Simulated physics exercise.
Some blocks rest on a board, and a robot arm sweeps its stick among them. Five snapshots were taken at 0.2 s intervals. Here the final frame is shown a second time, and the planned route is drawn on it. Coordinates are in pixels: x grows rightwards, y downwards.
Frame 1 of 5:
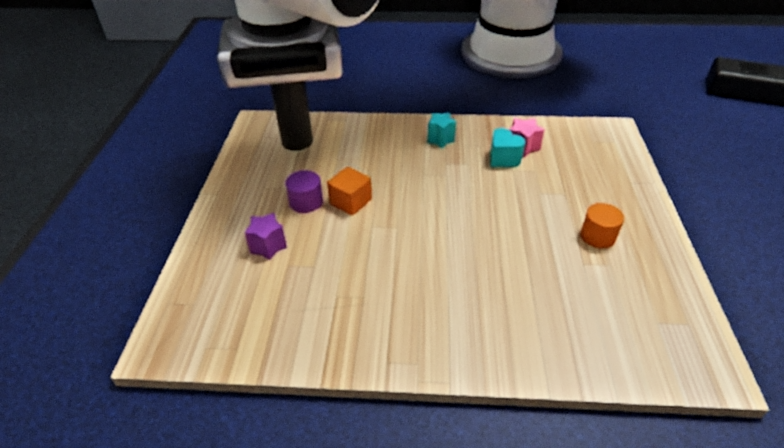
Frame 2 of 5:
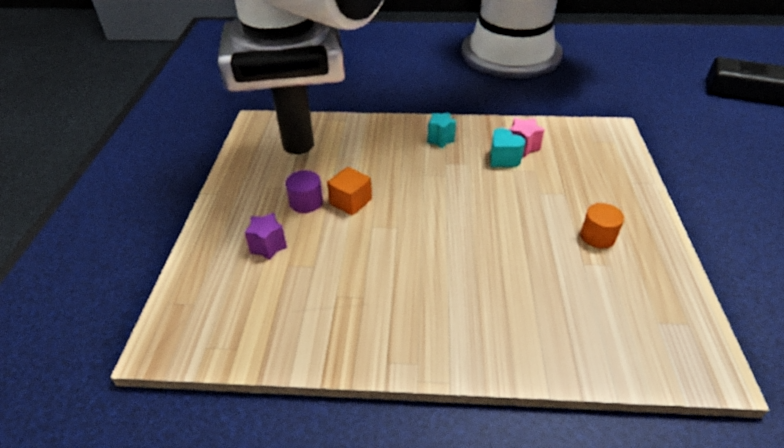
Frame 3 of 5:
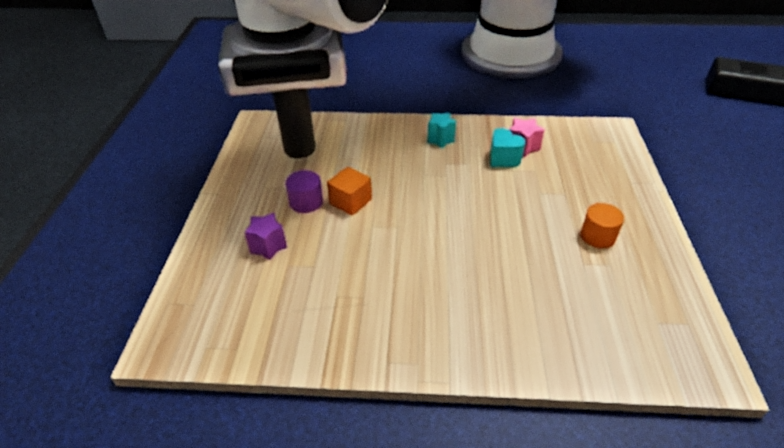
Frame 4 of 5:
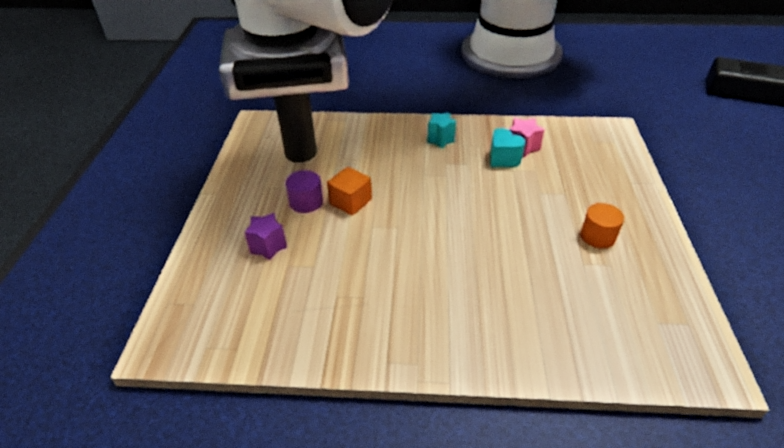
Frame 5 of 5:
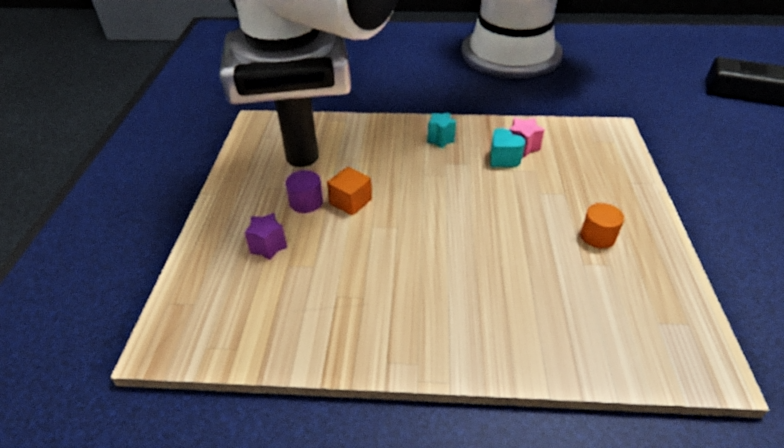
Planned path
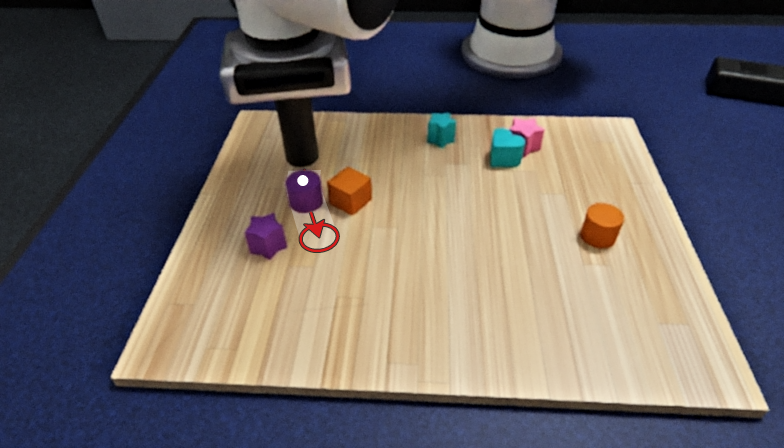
On a wooden board over blue cloth, a robot arm's black stick inches toward a purple disc while the colored blocks stay still.
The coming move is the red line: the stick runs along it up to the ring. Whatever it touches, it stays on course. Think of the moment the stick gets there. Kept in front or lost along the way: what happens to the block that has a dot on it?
I predict the stick still has it in front.
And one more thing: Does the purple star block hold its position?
Yes, it checks out.
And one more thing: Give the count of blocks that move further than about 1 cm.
The number of blocks that move over 1 cm is one.
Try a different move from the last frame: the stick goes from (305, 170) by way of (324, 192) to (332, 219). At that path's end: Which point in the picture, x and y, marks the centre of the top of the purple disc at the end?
At the end it should sit near (296, 212).
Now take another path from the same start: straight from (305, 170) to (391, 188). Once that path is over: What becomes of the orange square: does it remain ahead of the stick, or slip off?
At that point it is off to one side or behind.
The line goes from (305, 170) via (308, 202), ending at (319, 237); the dot is on the purple disc.
On the path given first. One third of the way, stick at (302, 179); purple disc at (305, 193).
Two thirds of the way, stick at (309, 200); purple disc at (309, 217).
At the end, stick at (317, 224); purple star block unmoved; purple disc at (313, 243); orange square unmoved.
